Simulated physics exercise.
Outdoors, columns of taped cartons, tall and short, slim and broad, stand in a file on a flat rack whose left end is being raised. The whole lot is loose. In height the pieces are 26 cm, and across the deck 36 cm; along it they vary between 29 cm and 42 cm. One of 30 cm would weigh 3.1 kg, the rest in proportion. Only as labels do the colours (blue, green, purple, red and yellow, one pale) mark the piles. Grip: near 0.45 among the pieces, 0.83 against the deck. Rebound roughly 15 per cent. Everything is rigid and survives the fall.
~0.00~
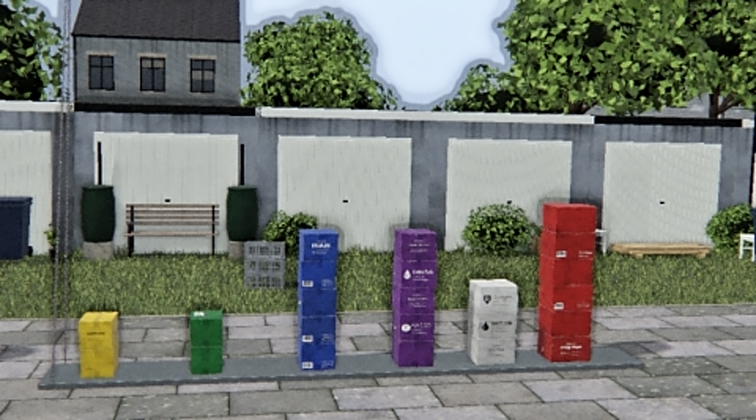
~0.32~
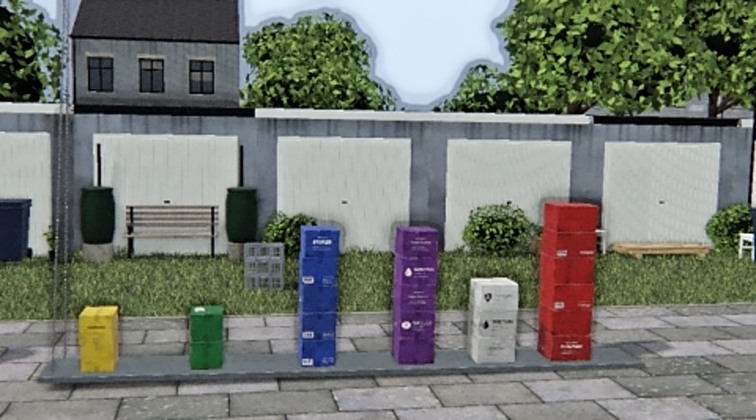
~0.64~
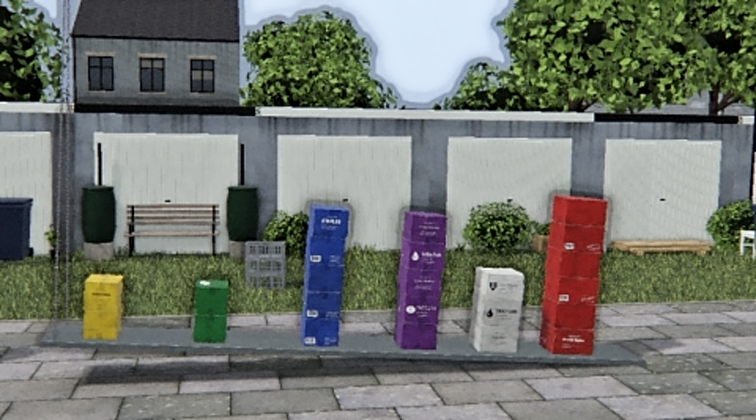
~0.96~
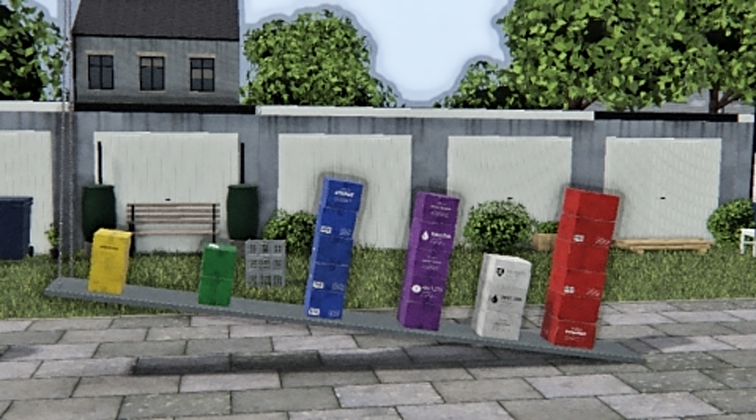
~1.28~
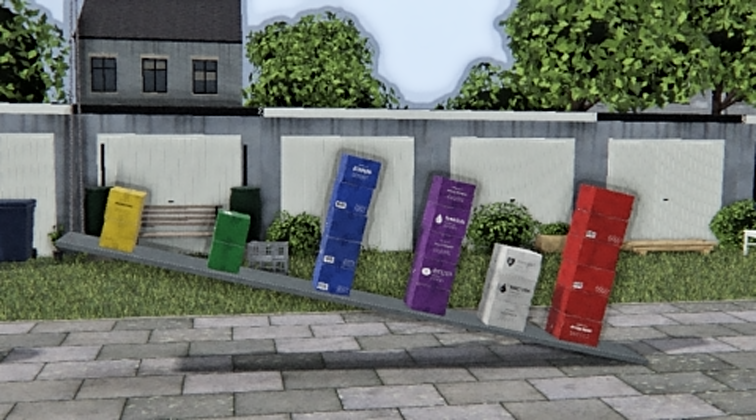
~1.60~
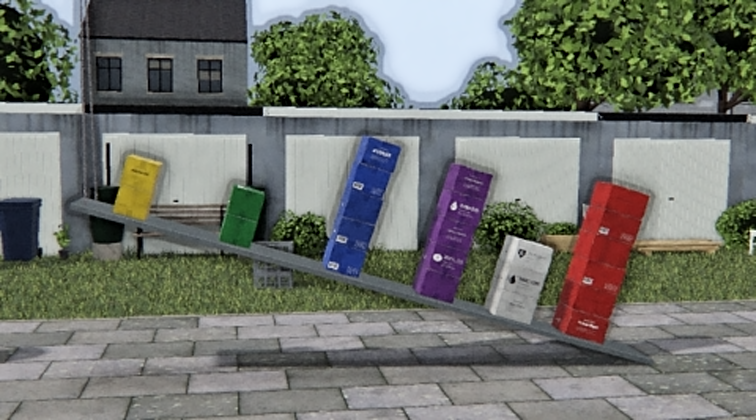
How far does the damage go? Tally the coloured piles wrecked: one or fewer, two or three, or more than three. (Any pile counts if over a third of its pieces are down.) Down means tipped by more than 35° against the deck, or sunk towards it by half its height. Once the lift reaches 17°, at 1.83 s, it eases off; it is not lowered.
Two or three.
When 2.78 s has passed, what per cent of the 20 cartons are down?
By then 80 %.
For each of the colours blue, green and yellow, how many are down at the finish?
Count - blue = 5; green = 0; yellow = 0.
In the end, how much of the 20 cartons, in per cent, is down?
Close to 80 per cent of them.
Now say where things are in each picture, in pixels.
In the first picture (places mark the middle of the side facing us; leans and shifts are taken against what carries them), middle of the deck's edge (362, 376) slope 0°; top blue carton (321, 248); top yellow carton (96, 336); the rest undisturbed.
Middle of the deck's edge (362, 373) slope 1°; top red carton (578, 219), in the second picture.
Middle of the deck's edge (364, 354) slope 4°; top purple carton (429, 229), in the third picture.
Middle of the deck's edge (367, 329) slope 8°; top purple carton (441, 210), in the fourth picture.
Middle of the deck's edge (374, 308) slope 13°; top red carton (613, 204), in the fifth picture.
Middle of the deck's edge (383, 290) slope 16°; top blue carton (381, 155) shifted 27 mm; top purple carton (473, 183); 2 disturbed, none down, in the sixth picture.
After 2.26 s, slope 17°; 5 of the 20 other cartons down; top blue carton leaning 40°, 17 cm lower; top purple carton leaning 29°.
After 2.78 s, slope 17°; 16 of the 20 other cartons down; top blue carton on its side; top purple carton on its side.
At rest (4.2 s), slope 17°; 16 of the 20 other cartons down; top purple carton upside down; top red carton upside down. Wrecked, blue, purple and red. As the last picture would show them, middles, top purple carton near (724, 323).
